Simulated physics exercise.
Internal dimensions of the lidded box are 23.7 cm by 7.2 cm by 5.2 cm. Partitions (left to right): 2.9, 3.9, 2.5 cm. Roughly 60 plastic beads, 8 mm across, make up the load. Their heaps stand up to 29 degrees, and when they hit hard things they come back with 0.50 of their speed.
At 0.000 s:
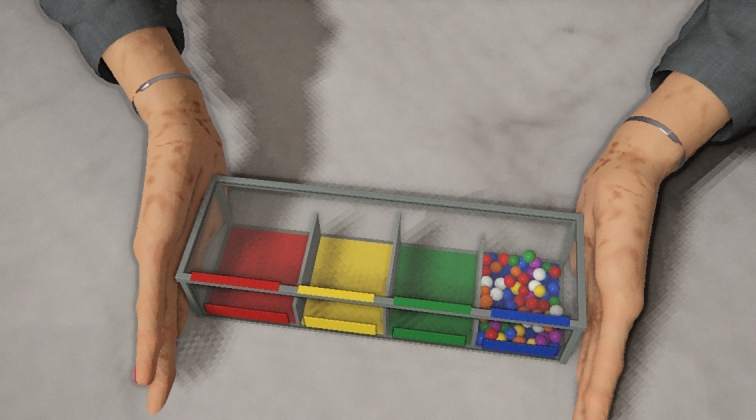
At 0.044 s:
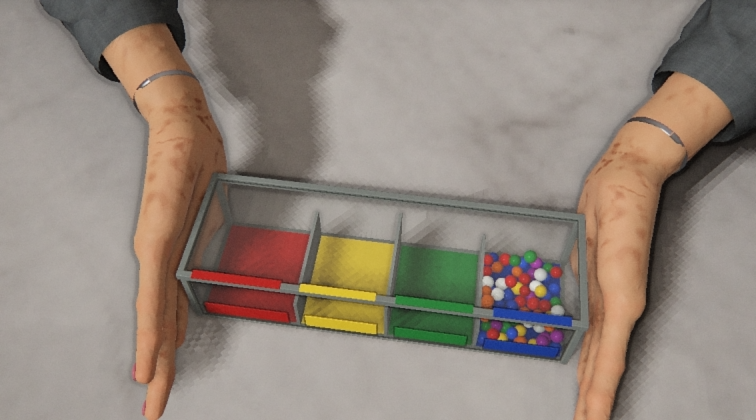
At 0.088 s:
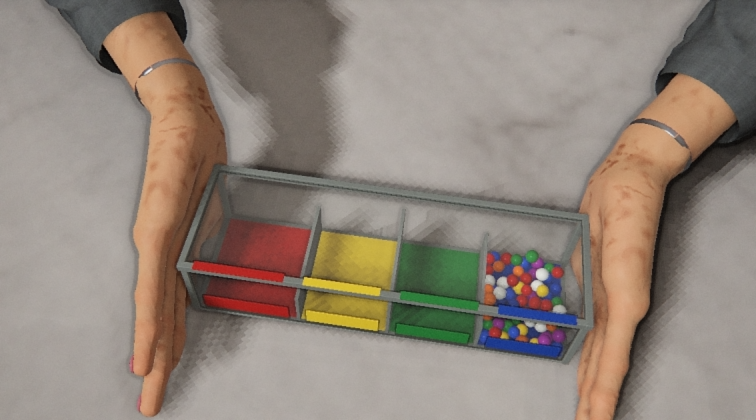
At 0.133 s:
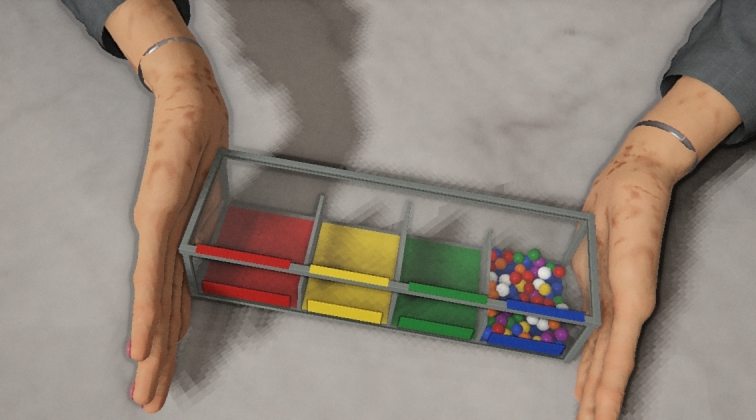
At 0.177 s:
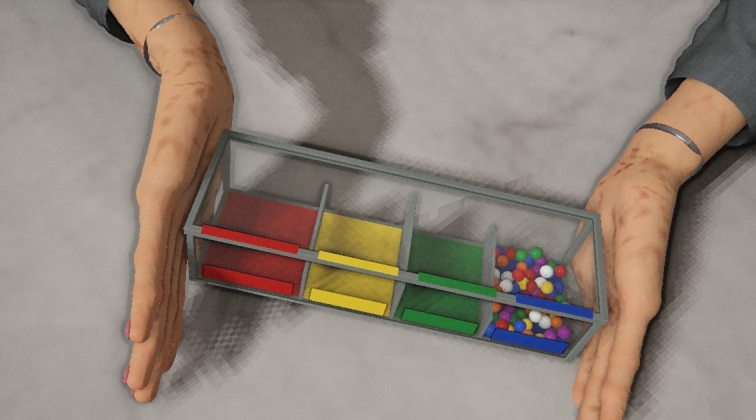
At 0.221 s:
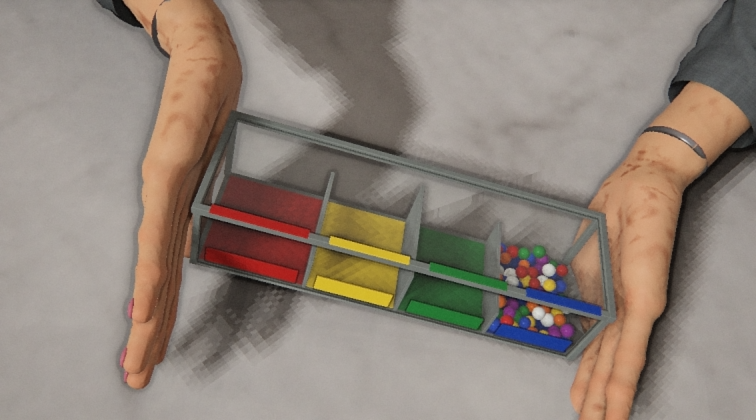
Two hands tilt a clear divided box, raising its left side while beads stay in the blue section.
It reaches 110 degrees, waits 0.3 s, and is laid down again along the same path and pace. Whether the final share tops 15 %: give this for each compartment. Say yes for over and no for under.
Red compartment: Stays behind the line; blue compartment: Crosses the line; green compartment: Stays behind the line; yellow compartment: Stays behind the line.
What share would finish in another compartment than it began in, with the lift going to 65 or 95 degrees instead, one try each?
First try: Around 0 %; second try: Around 0 %.
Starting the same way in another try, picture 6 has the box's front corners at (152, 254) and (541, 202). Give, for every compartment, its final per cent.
Per cent at the end: Red 50; blue 0; green 40; yellow 5.
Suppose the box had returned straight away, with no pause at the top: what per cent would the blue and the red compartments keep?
Then, in per cent: Blue 100, red 0.
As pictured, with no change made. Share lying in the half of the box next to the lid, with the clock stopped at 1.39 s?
I'd say around 60 percent of the pieces.
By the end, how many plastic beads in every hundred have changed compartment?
Result: Roughly 0 %.
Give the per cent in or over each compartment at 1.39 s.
Red = 0, blue = 100, green = 0, yellow = 0 (per cent).
Then, at 1.39 s, tilt 110 degrees; blue 100 %.
After 2.17 s, tilt 57 degrees; blue 100 %.
After 2.98 s, tilt 0 degrees; blue 100 %.
In the end, at 3.7 s, red 0 %, blue 100 %, green 0 %, yellow 0 %.
